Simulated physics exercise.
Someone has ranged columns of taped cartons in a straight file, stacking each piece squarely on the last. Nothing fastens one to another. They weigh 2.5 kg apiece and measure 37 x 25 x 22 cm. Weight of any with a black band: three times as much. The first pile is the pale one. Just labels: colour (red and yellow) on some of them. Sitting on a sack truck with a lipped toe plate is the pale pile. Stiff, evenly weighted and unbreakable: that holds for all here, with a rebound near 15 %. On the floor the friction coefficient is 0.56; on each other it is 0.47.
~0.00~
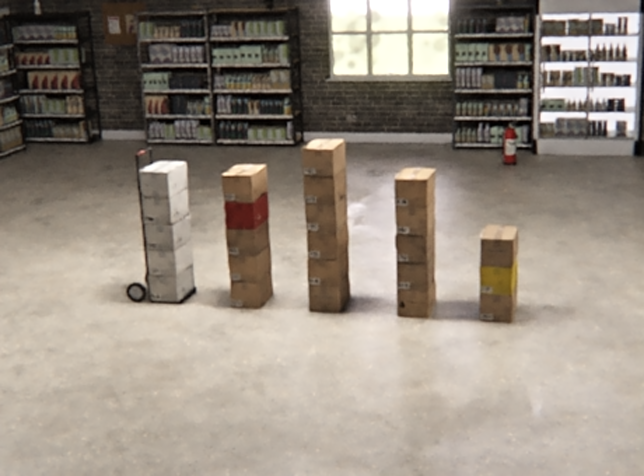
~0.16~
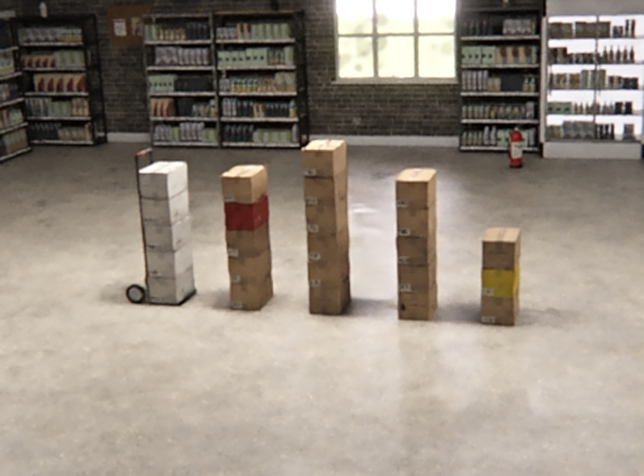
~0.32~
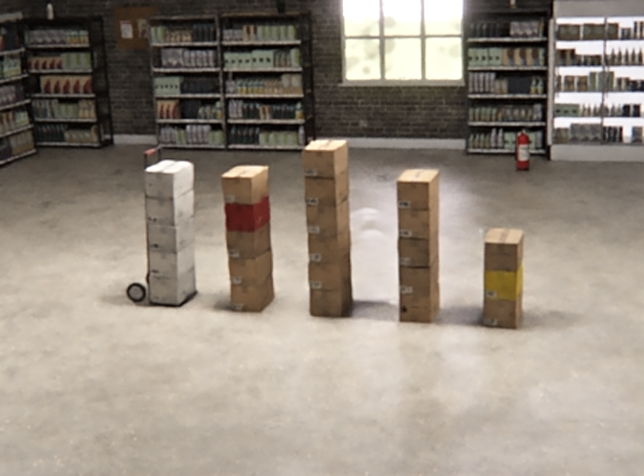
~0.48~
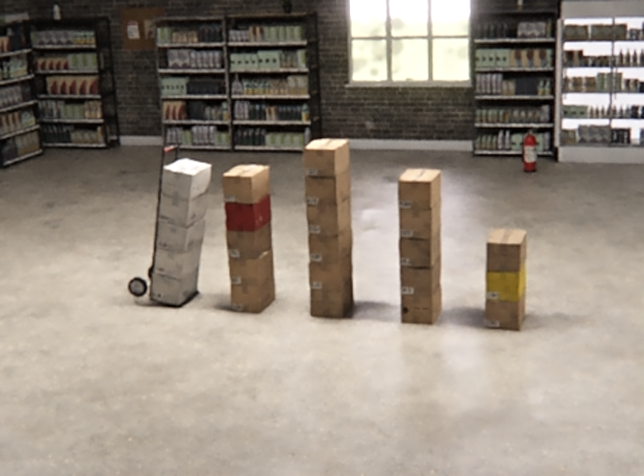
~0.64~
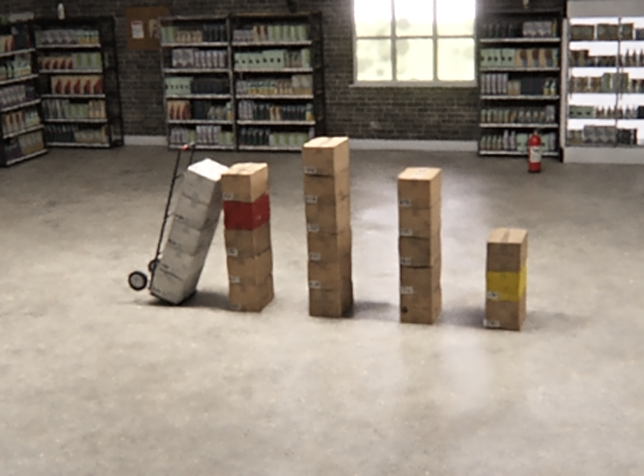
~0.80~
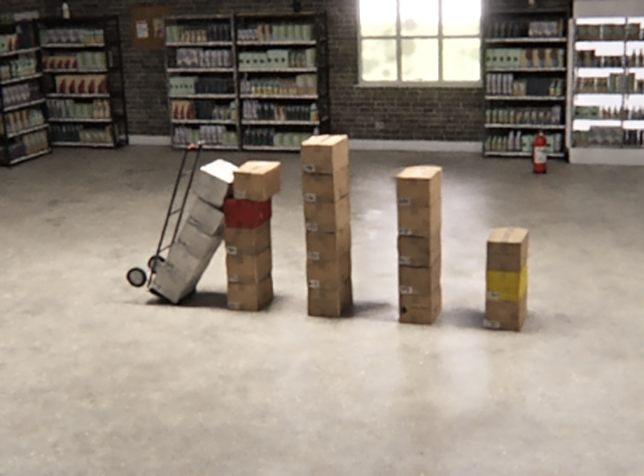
To begin with, five columns of cartons stand upright in a row, the pale one on a sack truck at the left. The truck and its pale pile then tilt steadily rightward until the pile leans against the neighbouring column, nudging its top cartons slightly, while the other columns stay standing.
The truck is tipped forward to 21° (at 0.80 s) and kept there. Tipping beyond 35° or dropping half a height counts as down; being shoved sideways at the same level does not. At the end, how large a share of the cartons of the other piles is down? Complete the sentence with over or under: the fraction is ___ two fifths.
The fraction is over two fifths.
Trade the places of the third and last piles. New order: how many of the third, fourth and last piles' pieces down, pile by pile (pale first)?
Down tally in the new order: Third = 3, fourth = 5, last = 6.
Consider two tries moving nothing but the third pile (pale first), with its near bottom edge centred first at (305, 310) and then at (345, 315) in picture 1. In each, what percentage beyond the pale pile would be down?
About 80 and 90 per cent.
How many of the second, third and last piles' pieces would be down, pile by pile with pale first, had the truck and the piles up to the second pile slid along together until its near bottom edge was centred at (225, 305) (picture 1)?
Result: Second pile 5, third pile 5, last pile 3.
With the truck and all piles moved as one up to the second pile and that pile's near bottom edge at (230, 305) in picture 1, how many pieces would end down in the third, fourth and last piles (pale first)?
That would give third 6, fourth 5 and last 2.
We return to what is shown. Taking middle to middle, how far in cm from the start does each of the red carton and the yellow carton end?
Moved: Red 100, yellow 60.
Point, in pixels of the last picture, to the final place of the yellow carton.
About pixel (581, 311).
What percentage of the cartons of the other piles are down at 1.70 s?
By then 15 %.
After 1.16 s, 5 of the pale pile down; none of the 19 other cartons down, 5 disturbed; red carton leaning 18°.
After 1.70 s, 5 of the pale pile down; 3 of the 19 other cartons down; red carton leaning 14°, 10 cm lower.
After 2.20 s, 5 of the pale pile down; 11 of the 19 other cartons down; red carton leaning 38°, 34 cm lower.
After 2.64 s, 5 of the pale pile down; 18 of the 19 other cartons down; red carton leaning 48°, 40 cm lower; yellow carton leaning 48°.
At rest (3.5 s), 5 of the pale pile down; 18 of the 19 other cartons down; yellow carton on its side; red carton leaning 48°, 40 cm lower. That is 95 per cent. As the last picture would show them, middles, yellow carton near (581, 311), red carton near (362, 265).
